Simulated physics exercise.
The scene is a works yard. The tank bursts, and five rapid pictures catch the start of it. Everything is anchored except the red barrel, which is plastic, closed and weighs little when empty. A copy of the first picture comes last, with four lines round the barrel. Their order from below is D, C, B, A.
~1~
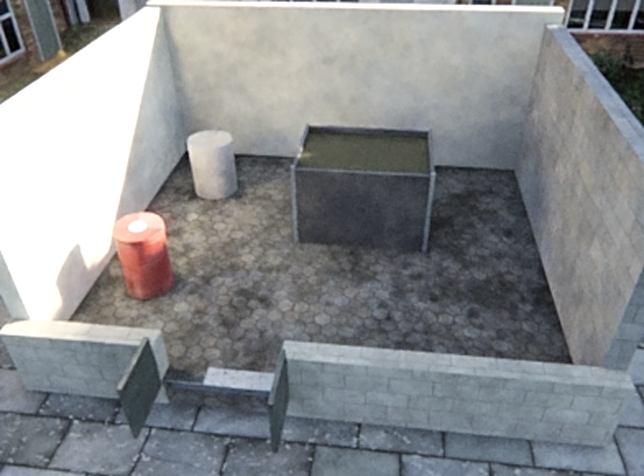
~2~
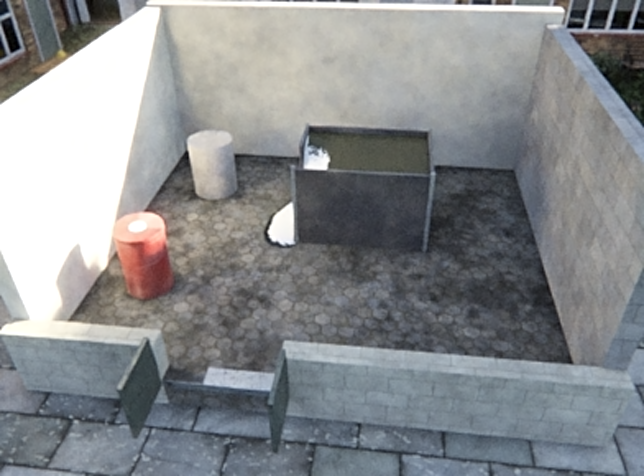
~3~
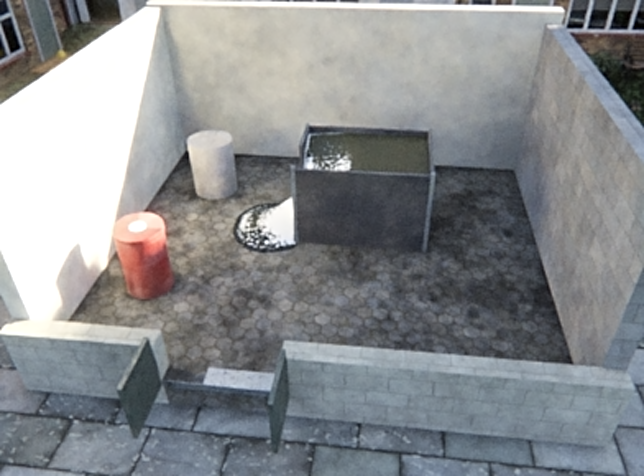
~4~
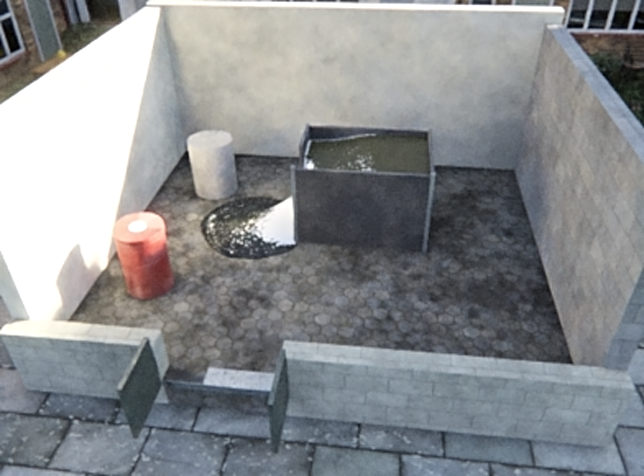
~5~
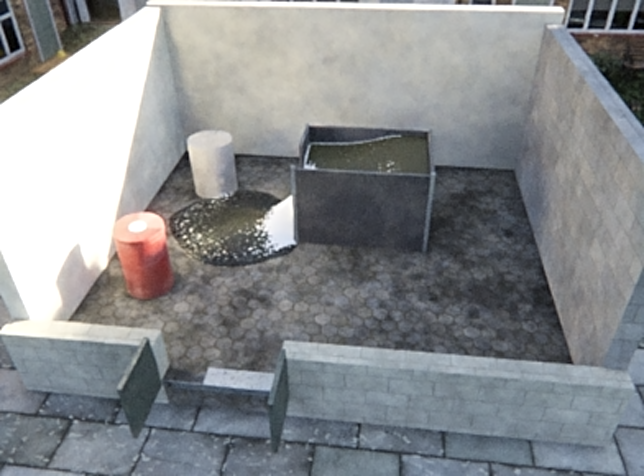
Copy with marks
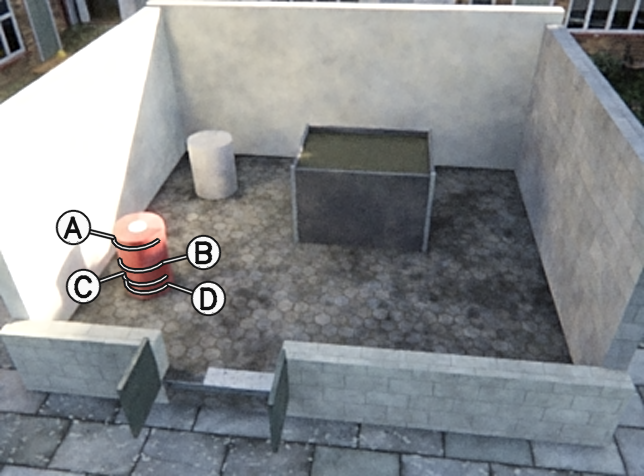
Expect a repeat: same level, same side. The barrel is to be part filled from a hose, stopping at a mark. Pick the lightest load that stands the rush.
B is the one.
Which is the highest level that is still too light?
That is level C.
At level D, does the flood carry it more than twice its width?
Yes.
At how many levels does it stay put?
Two of them.
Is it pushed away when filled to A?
No, that is safe.
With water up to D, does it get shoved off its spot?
Yes.
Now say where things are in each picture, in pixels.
Lid of the red barrel at (137, 227); tank full, its middle at (365, 154); open gate at (222, 339), in the first frame.
In the second frame, 1 % of the ground under water, its edge towards the barrel at (277, 243).
In the third frame, 4 % of the ground under water, its edge towards the barrel at (247, 239).
In the fourth frame, 7 % of the ground under water, its edge towards the barrel at (225, 249).
Lid of the red barrel at (137, 227); 10 % of the ground under water, its edge towards the barrel at (193, 250), in the fifth frame.
In white, A at (129, 248); B at (135, 270); C at (138, 284); D at (141, 292); from the bottom up D, C, B, A.
Choosing A, it does not move.
Choosing B, it does not move.
Choosing C, it is pushed about twice its own width away.
Choosing D, it is pushed about 6 times its own width away.
